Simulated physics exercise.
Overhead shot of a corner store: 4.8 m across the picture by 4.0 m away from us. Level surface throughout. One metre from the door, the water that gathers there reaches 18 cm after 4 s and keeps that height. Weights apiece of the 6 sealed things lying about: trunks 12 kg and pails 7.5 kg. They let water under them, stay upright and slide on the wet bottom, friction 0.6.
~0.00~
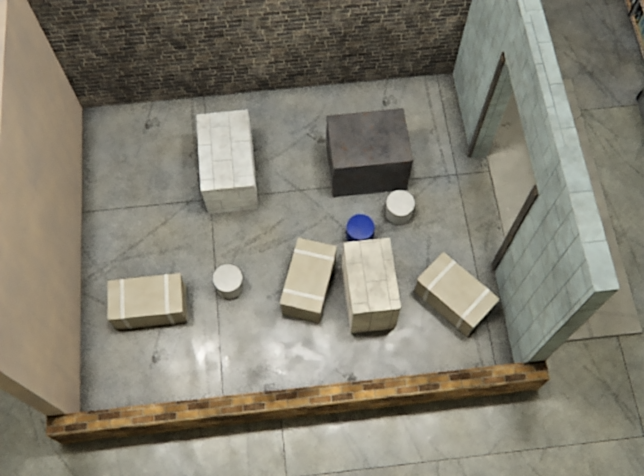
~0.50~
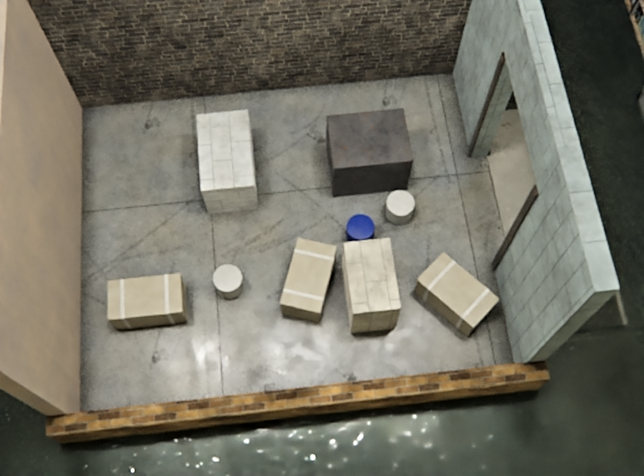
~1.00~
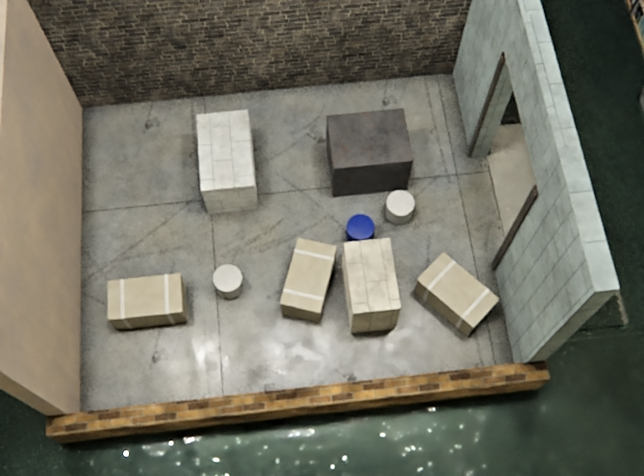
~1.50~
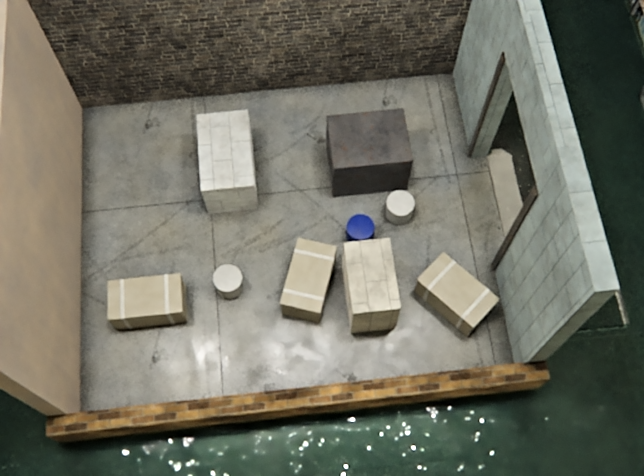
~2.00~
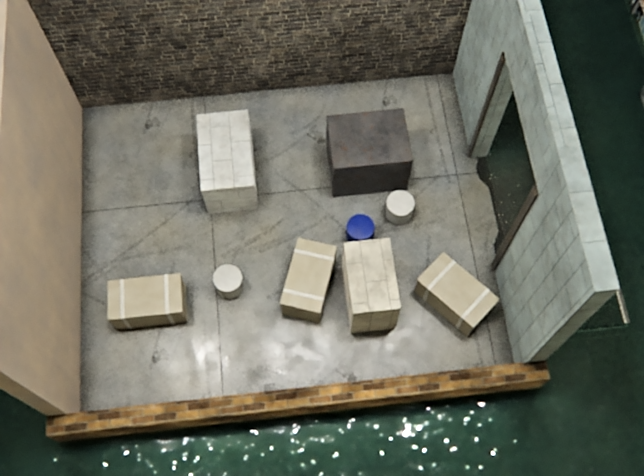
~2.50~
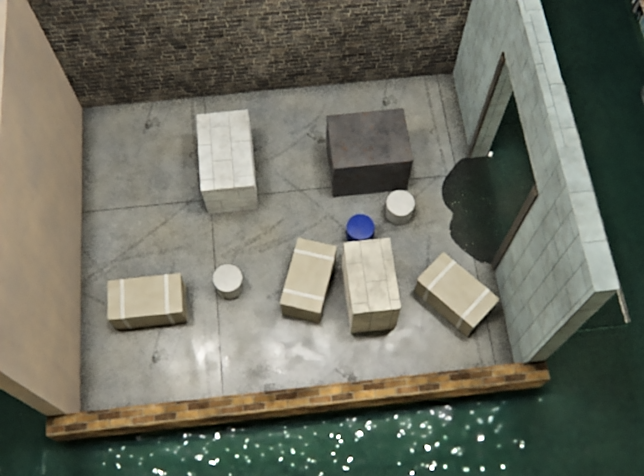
Dark green water spreads over the ground outside a corner store seen from overhead, glinting along the low brick front wall, then creeps through the doorway in the pale tiled right wall and pushes a rounded dark patch onto the grey floor. A white block and a dark one stand toward the back, with tan trunks, a pale block, two whitish pails and a blue one nearer the front. The objects and the camera stay still.
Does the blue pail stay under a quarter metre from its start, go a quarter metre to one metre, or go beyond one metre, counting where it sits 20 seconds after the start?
Beyond one metre.
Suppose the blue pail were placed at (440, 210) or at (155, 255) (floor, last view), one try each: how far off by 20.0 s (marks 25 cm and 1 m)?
The first start leaves it well away, the second leaves it well away.
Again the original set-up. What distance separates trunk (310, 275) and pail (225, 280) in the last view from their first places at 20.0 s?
Shifts: 60 cm / 150 cm.
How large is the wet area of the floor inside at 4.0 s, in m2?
2.5 m2.
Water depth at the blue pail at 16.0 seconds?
I'd say around 13 cm.
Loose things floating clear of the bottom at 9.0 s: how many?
At that point I count 2.
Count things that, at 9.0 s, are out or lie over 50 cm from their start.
I make it 3.
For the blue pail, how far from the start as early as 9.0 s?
By that time, close to 200 cm.
After 4.0 s the blue pail is near (361, 227), 0.0 m from its start, aground; 0 afloat.
After 9.0 s the blue pail is near (179, 229), 2.1 m from its start, aground; 2 afloat.
After 16.0 s the blue pail is near (120, 150), 3.0 m from its start, afloat; 5 afloat.
After 20.0 s the blue pail is near (109, 168), 3.0 m from its start, afloat; 6 afloat.
